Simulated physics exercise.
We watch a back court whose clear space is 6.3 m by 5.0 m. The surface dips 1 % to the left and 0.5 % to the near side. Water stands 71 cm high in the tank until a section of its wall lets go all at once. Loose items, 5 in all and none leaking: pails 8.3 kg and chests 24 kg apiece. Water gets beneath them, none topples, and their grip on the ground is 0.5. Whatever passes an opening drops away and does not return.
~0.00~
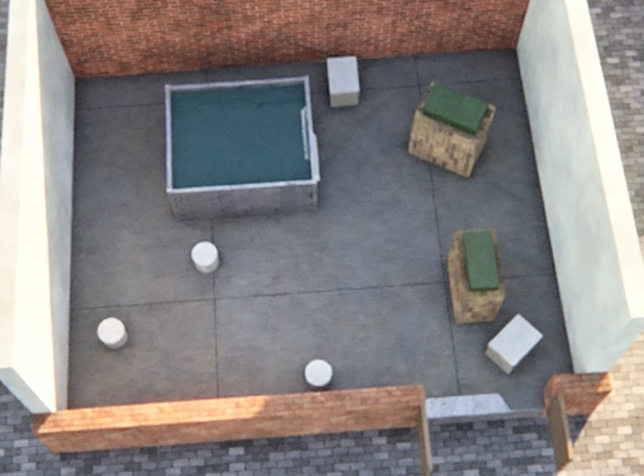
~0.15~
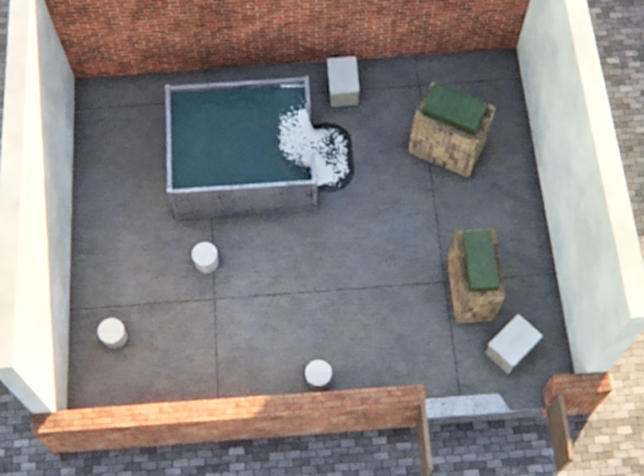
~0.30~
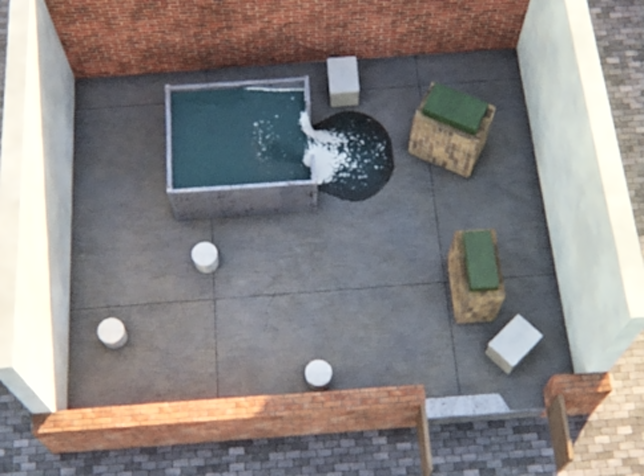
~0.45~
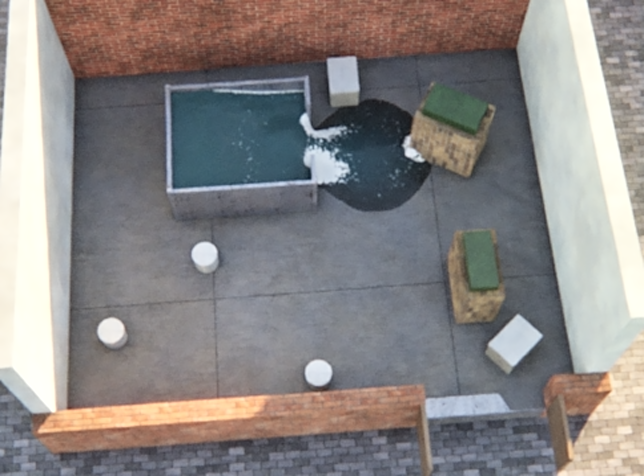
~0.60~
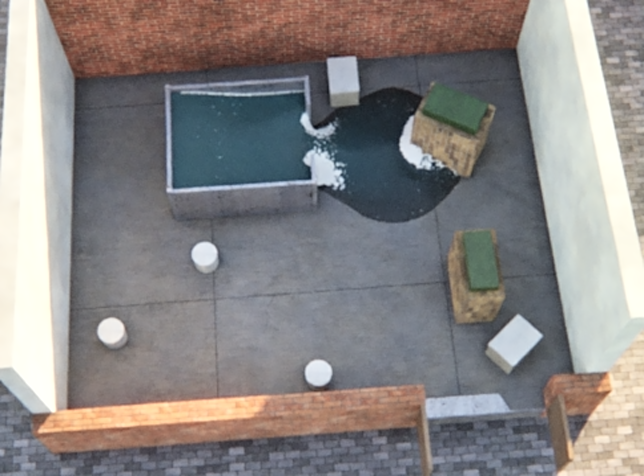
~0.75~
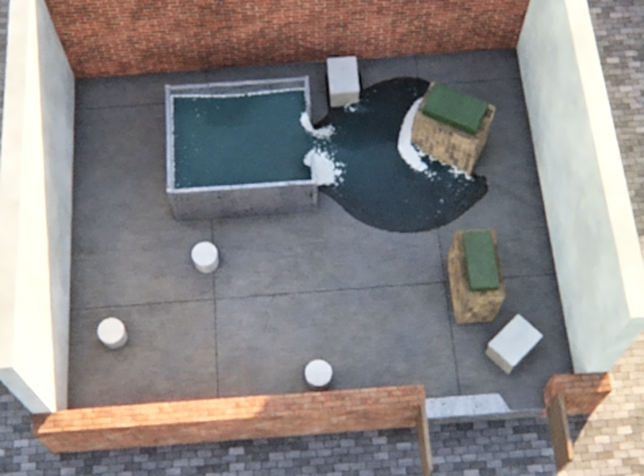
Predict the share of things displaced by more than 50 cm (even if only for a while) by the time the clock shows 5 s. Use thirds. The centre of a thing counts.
It is not even a third.
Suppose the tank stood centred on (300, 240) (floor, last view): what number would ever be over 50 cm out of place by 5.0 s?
In that case 0 of them.
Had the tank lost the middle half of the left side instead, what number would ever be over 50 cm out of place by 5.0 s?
In that case 3 of them.
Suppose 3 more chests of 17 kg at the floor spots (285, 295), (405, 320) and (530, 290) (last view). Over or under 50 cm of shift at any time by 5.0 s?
In that order: Less, under, over.
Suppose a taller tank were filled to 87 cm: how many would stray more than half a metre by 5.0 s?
Then 1.
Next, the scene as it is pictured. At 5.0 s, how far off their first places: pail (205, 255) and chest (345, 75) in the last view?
In turn: 0 cm, 0 cm.
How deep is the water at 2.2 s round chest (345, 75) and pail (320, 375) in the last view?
Roughly 3 and 0 cm.
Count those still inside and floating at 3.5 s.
I count 0.
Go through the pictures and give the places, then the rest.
A pail at (205, 254), on the bottom; a pail at (319, 373), on the bottom; 2.7 m2 under water; 0 of 5 have shifted, in the first picture.
A pail at (205, 254) rests on the ground; a pail at (319, 373), on the bottom; water covers 3.2 m2; 0 of 5 have shifted, in the second picture.
A pail at (205, 254) rests on the ground; a pail at (319, 373), on the bottom; water covers 3.9 m2; 0 of 5 have shifted, in the third picture.
A pail at (205, 254) rests on the ground; a pail at (319, 373) rests on the ground; water covers 4.7 m2; 0 of 5 have shifted, in the fourth picture.
A pail at (205, 254), on the bottom; a pail at (319, 373) rests on the ground; water covers 5.4 m2; 0 of 5 have shifted, in the fifth picture.
A pail at (205, 254), on the bottom; a pail at (319, 373), on the bottom; 6.3 m2 under water; 0 of 5 have shifted, in the sixth picture.
After 1.1 s 0 of 5 are over 50 cm from their spots; 0 afloat.
After 2.2 s 0 of 5 are over 50 cm from their spots; 0 afloat.
After 3.5 s 0 of 5 are over 50 cm from their spots; 0 afloat.
After 5.0 s 0 of 5 are over 50 cm from their spots, and 0 have been at some point; 0 afloat.
